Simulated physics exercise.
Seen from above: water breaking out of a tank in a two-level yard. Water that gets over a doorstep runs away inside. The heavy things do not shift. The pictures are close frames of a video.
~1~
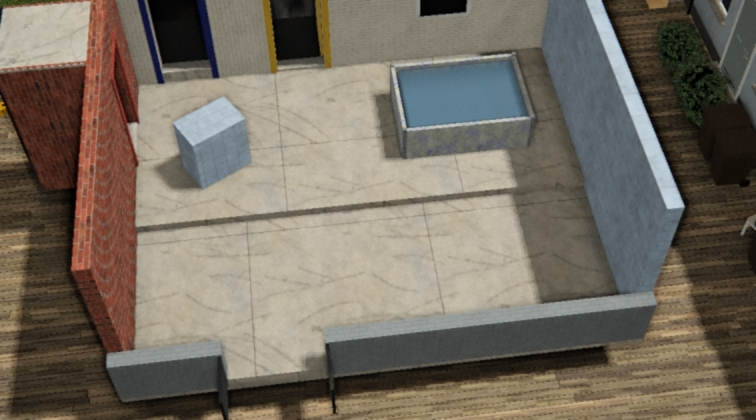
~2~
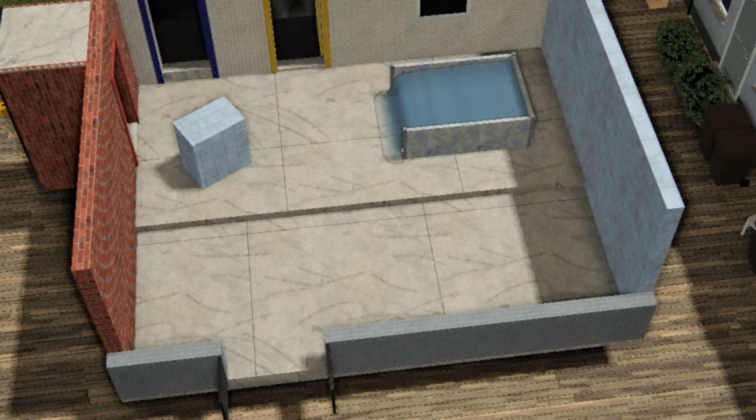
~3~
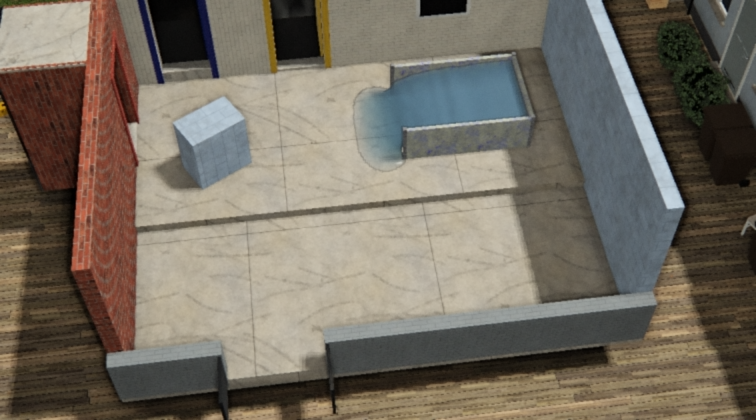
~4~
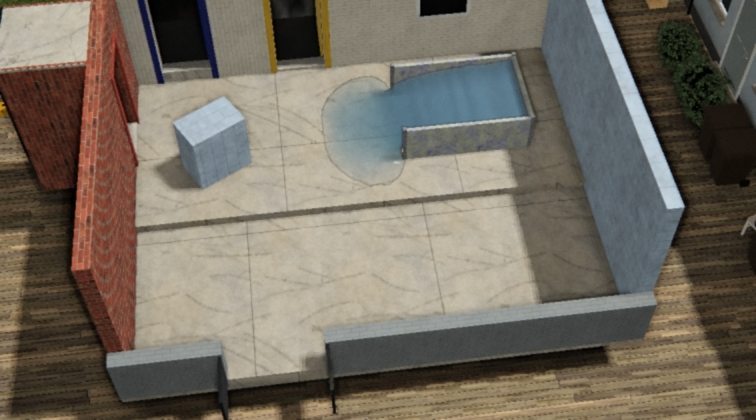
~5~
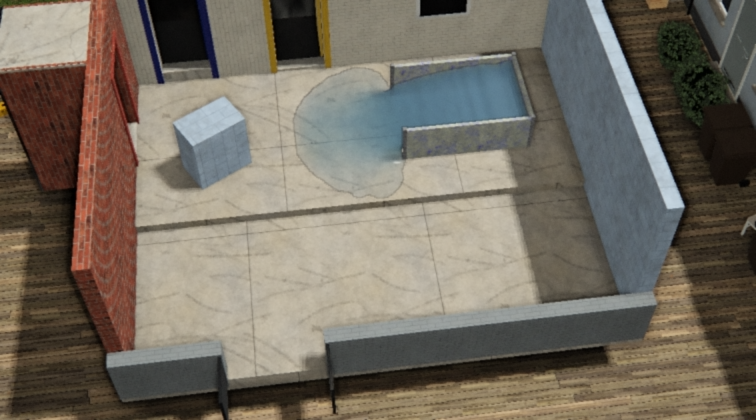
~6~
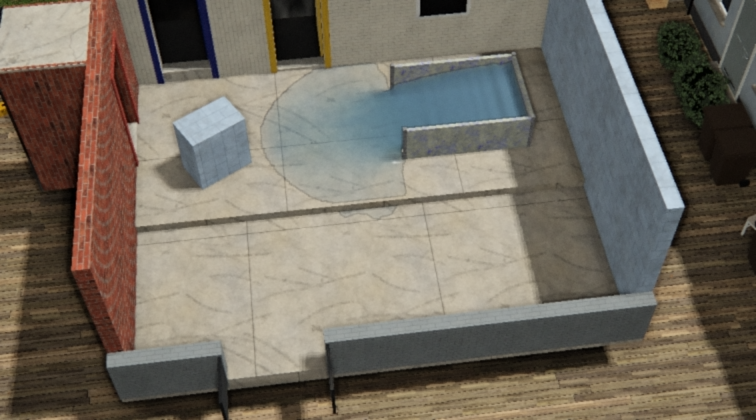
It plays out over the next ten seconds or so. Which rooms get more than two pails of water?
In the end: The yellow door takes more than that; the blue door stays under that; the red door takes more than that.
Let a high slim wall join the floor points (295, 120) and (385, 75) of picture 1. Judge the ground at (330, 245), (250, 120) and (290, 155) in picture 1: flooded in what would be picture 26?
In that order: Covered, flooded, wet.
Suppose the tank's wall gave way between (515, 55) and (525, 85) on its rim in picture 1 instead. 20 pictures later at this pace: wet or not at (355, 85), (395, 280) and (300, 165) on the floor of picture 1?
In turn: Wet, free of water, no water.
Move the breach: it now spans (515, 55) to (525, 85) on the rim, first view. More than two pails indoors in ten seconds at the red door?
Then: The red one lets more in.
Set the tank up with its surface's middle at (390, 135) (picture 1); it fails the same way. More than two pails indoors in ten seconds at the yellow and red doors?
One by one: Yellow door stays under, red door takes more.
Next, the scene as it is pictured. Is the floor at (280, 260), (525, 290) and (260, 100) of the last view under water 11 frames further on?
One after the other: Awash, not flooded, covered.
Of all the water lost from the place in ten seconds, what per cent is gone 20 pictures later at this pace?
I make it 20 per cent.
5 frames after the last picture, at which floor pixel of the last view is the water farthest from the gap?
I would point to (138, 139).
A moment on, water covers 30 % of the floor; the yellow door wet at the sill, nothing in, the blue door not reached, the red door wet at the sill, nothing in.
Next, water covers 40 % of the floor; the yellow door under two buckets in, the blue door wet at the sill, nothing in, the red door under two buckets in.
Then, water covers 50 % of the floor; the yellow door over two buckets in, the blue door under two buckets in, the red door over two buckets in.
Later, water covers 60 % of the floor; the yellow door over two buckets in, the blue door under two buckets in, the red door far over two buckets in.
In the end, water covers 85 % of the floor; the yellow door over two buckets in, the blue door under two buckets in, the red door far over two buckets in.
